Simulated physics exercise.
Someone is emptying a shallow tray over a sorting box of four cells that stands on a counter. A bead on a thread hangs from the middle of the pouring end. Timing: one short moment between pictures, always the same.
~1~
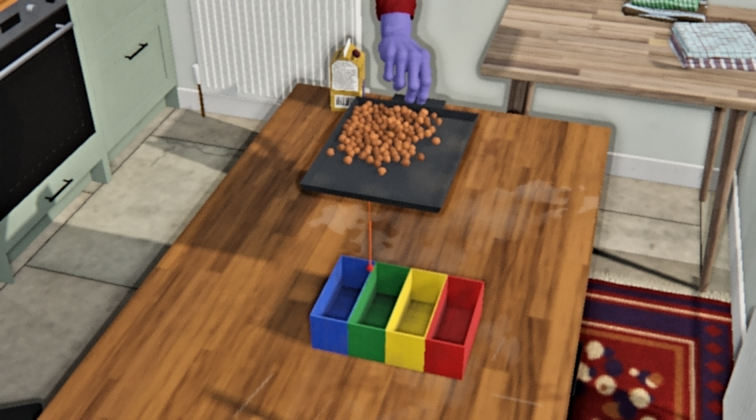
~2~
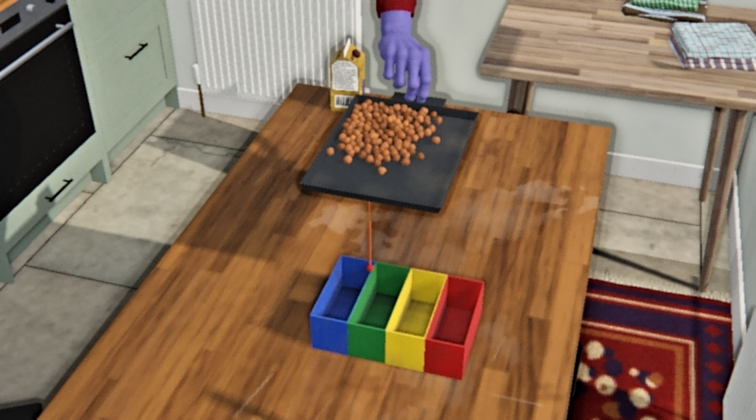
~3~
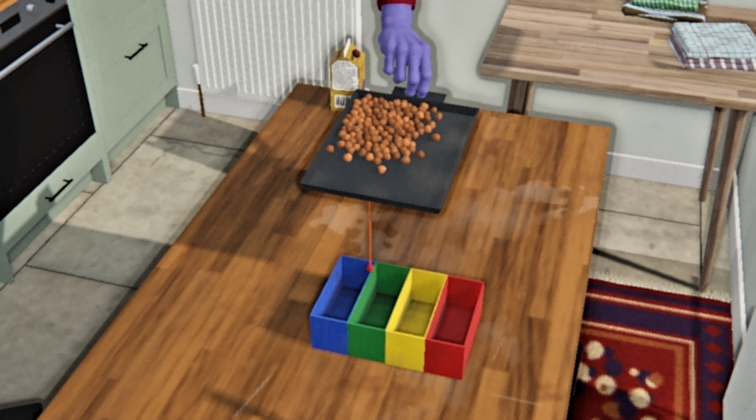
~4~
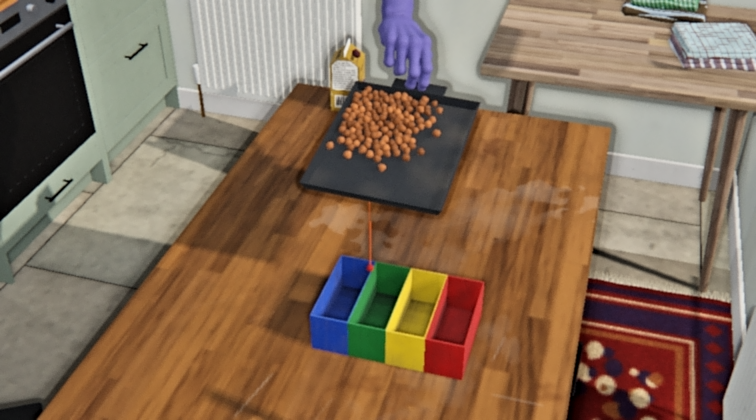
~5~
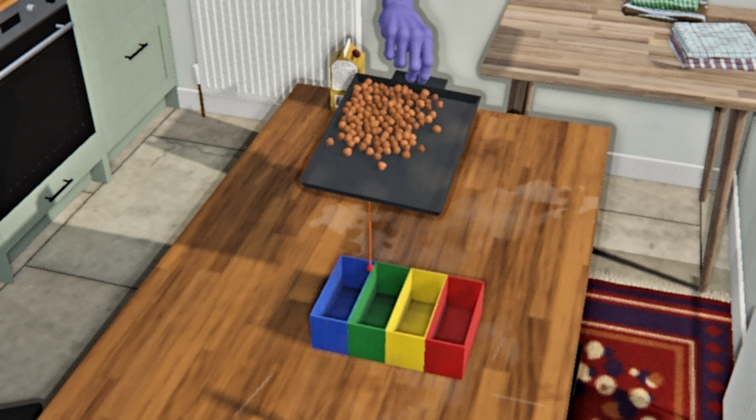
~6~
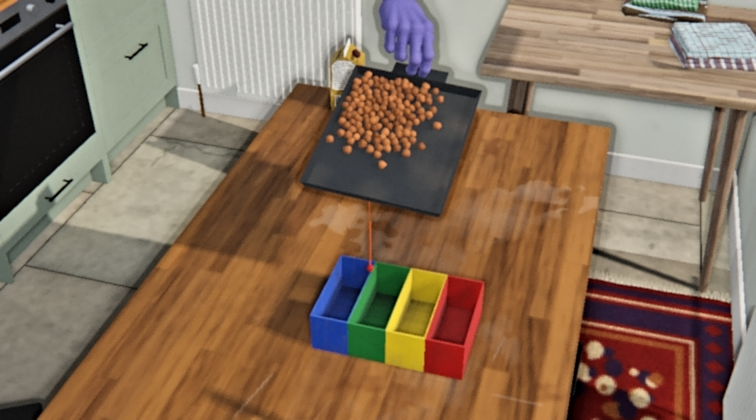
A dark tray heaped with brown hazelnuts lies above a wooden counter in a kitchen, seen from above at a steady angle. Nearer the viewer stands a sorting box with blue, green, yellow and red cells from left to right, beneath a bead on a red thread. A purple-gloved hand at the far end slowly raises that end, tilting the tray slightly toward its near right corner.
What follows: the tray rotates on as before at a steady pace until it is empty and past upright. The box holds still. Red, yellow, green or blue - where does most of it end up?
Most of it ends up in yellow.
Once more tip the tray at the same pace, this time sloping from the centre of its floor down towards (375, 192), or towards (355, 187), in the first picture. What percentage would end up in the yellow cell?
It comes to about 10 per cent the first time and about 0 per cent the second.
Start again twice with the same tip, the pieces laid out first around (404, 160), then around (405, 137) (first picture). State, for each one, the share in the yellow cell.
Close to 50 and close to 50 per cent.
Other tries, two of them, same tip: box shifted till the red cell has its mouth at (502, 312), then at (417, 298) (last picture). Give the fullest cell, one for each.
The first time it is the green one; the second time it is the red cell.
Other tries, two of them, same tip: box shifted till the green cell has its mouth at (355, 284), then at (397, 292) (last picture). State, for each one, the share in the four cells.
It would be roughly 90 per cent for the first and roughly 90 per cent for the second.
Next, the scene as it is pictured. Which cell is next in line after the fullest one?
The answer would be green.
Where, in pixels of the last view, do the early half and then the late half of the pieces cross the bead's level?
First part (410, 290), rest (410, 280).
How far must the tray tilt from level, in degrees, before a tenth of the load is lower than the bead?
It is at around 50 degrees.
Soon, tray tipped steeply; about two thirds on the tray; a small part in the yellow cell; a small part in the red cell; a stray few in the green cell; a stray few in the blue cell; about a quarter falling or outside the box.
A while on, tray tipped right over; a small part on the tray; about a quarter in the yellow cell; about a quarter in the green cell; a small part in the red cell; a small part in the blue cell; about a quarter falling or outside the box.
Towards the end, tray tipped past a quarter turn; about half in the yellow cell; about a quarter in the green cell; about a quarter in the red cell; a small part in the blue cell; a small part falling or outside the box.
Finally, tray tipped past a quarter turn; about half in the yellow cell; about a quarter in the green cell; about a quarter in the red cell; a small part in the blue cell; a small part outside the box.
